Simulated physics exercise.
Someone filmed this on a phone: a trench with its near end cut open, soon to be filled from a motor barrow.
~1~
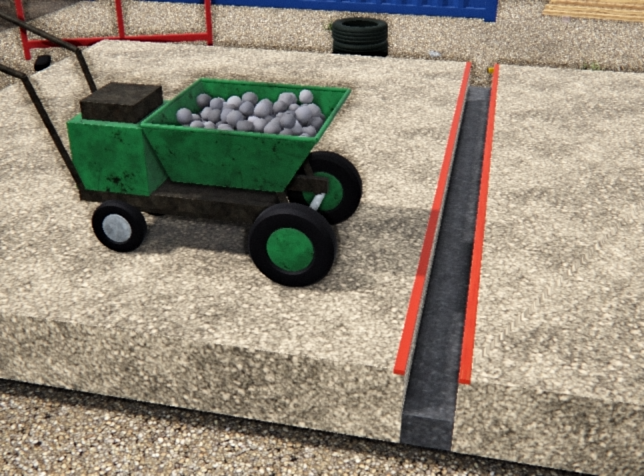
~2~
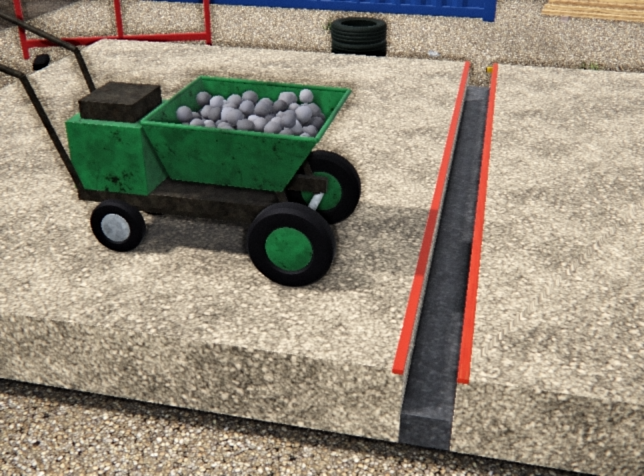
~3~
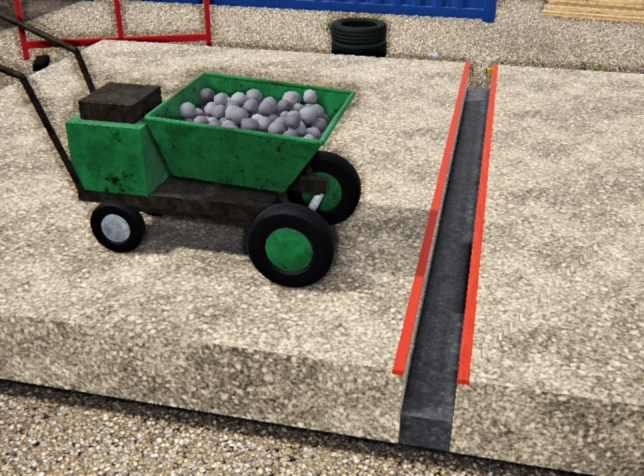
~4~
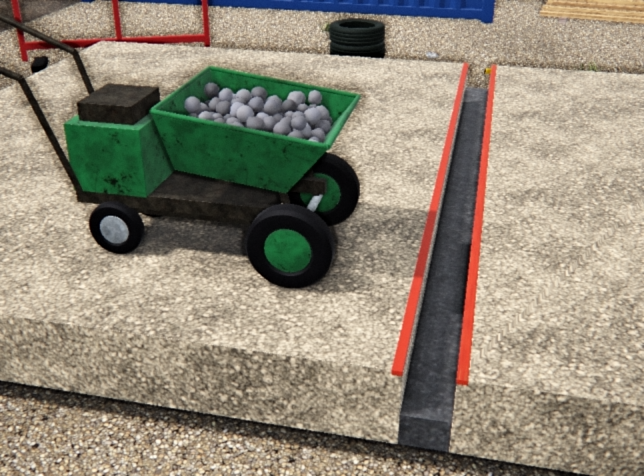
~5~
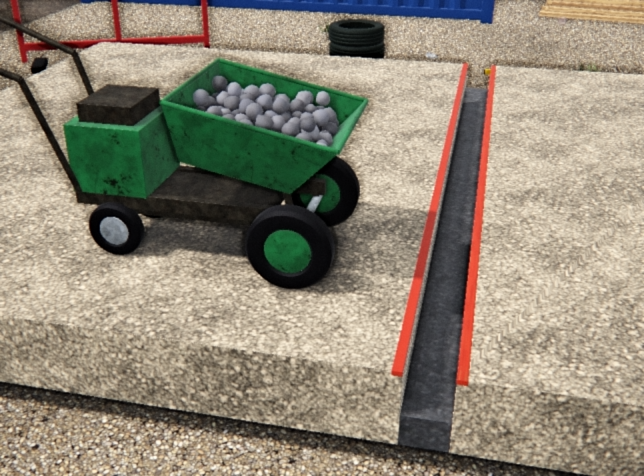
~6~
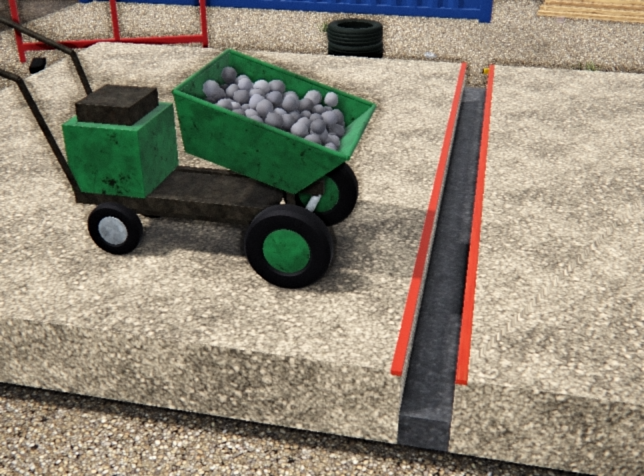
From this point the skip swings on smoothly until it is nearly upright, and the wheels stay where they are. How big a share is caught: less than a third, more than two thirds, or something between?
By the look of it, the trench catches a larger share, above two-thirds.
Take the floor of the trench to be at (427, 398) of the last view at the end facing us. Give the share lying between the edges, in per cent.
60 %.
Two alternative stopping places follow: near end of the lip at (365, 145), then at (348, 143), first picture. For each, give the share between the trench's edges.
Result: 20 in a hundred, then 50 in a hundred.
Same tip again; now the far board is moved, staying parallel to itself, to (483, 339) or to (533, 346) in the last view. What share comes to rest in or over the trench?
Lab note: Try one about 90 %, try two about 100 %.
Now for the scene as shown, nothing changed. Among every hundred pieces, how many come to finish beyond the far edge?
That share comes out near 15 in a hundred.
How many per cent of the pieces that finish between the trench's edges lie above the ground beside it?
Roughly 25 %.
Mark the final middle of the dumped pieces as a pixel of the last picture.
Once it all stops, the middle lies near (446, 275).
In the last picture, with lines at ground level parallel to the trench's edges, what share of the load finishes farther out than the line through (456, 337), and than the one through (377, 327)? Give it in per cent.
Roughly 20 per cent, then roughly 100 per cent.
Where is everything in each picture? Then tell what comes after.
In the first frame, lip of the skip at (316, 141), level; top of the load at (261, 110), round cobbles; first edge of the trench at (409, 329); far edge at (469, 337), the trench under half as wide as the skip, and about as deep as wide.
In the second frame, lip of the skip at (317, 141), level; top of the load at (247, 108).
In the third frame, lip of the skip at (322, 143), tipped barely; top of the load at (251, 107).
In the fourth frame, lip of the skip at (328, 147), tipped a little; top of the load at (239, 106).
In the fifth frame, lip of the skip at (338, 152), tipped a little; top of the load at (248, 102).
In the sixth frame, lip of the skip at (347, 158), tipped clearly; top of the load at (241, 97); first edge of the trench at (405, 330); far edge at (466, 337).
Soon, skip tipped steeply; all in the skip.
A while on, skip tipped right over; most in the skip; about a quarter in or heaped over the trench; a stray few beyond it; a stray few falling.
Towards the end, skip tipped right over; a small part in the skip; a stray few short of the trench; most in or heaped over the trench; a small part beyond it.
Finally, skip tipped right over; a stray few in the skip; a small part short of the trench; most in or heaped over the trench; a small part beyond it.
